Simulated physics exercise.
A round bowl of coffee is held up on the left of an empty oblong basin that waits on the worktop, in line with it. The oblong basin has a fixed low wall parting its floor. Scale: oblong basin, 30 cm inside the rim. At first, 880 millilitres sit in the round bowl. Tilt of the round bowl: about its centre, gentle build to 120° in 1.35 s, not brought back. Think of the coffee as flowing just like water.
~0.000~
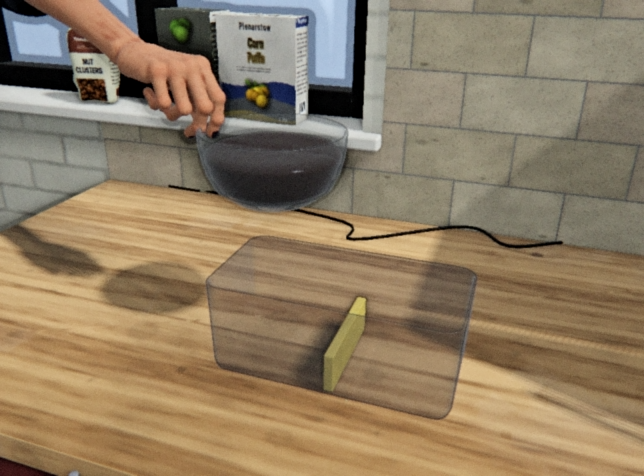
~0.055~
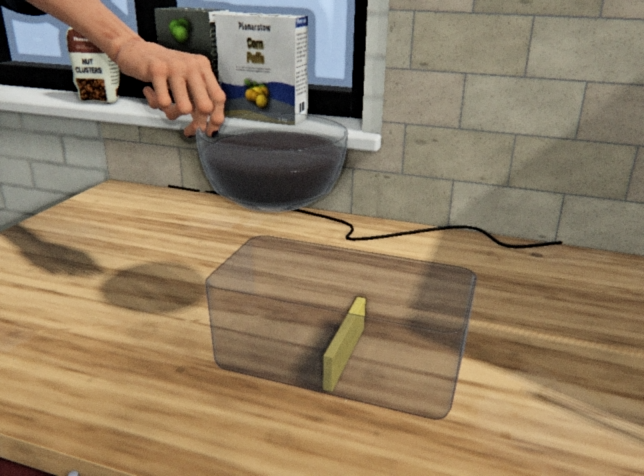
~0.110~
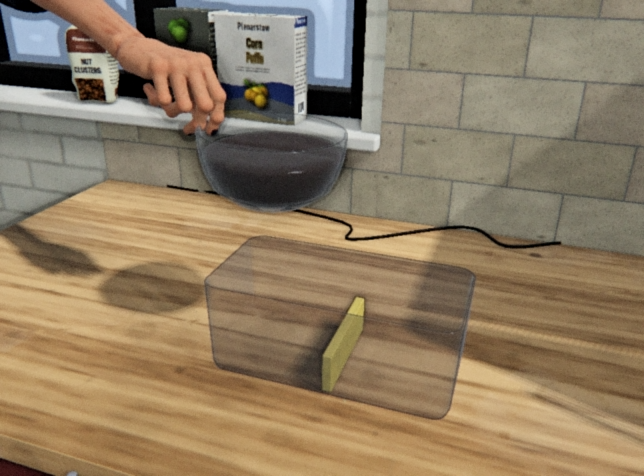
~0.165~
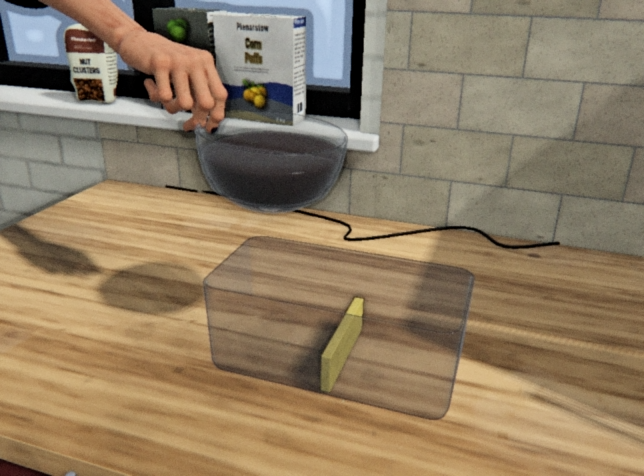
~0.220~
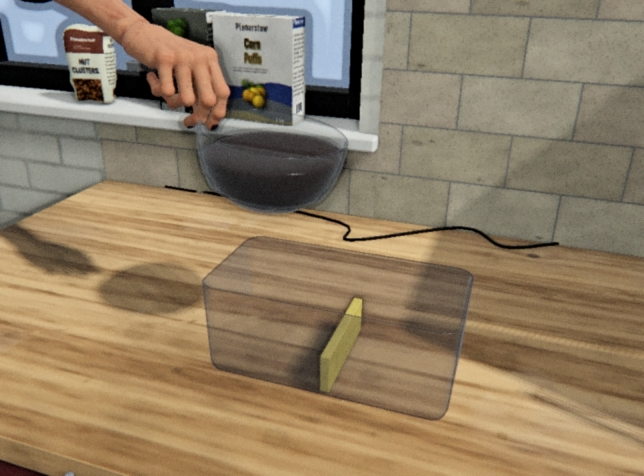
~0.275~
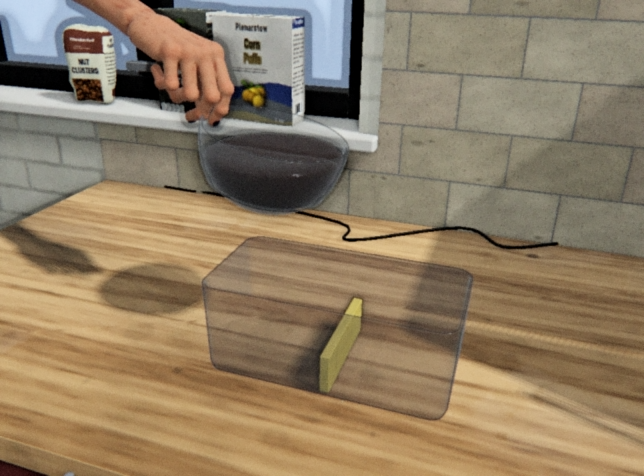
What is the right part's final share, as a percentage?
About 82 per cent.
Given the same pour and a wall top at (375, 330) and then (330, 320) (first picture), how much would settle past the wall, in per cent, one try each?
Around 55 and 90 percent, in that order.
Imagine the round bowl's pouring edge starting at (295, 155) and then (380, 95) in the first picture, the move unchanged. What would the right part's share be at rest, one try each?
The first try gives 30 percent and the second 85 percent.
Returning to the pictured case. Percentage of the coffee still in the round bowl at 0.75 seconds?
Around 46 in a hundred.
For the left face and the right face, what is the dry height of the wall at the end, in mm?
Left roughly 44 mm; right roughly 14 mm.
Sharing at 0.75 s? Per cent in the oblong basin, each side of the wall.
About 0 % left, 22 % right.
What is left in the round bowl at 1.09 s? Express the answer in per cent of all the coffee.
Close to 1 percent of the total.
By 0.75 s the tilt is 70° and 46 per cent is still to pour, 0 is left of the wall and 21 right of it.
By 1.09 s the tilt is 110° and 1 per cent is still to pour, 14 is left of the wall and 82 right of it.
By 1.46 s the tilt is 120° and 0 per cent is still to pour, 18 is left of the wall and 82 right of it.
By 1.85 s the tilt is 120° and 0 per cent is still to pour, 18 is left of the wall and 82 right of it.
At rest 18 per cent lies left of the wall, 82 right of it and 0 outside.
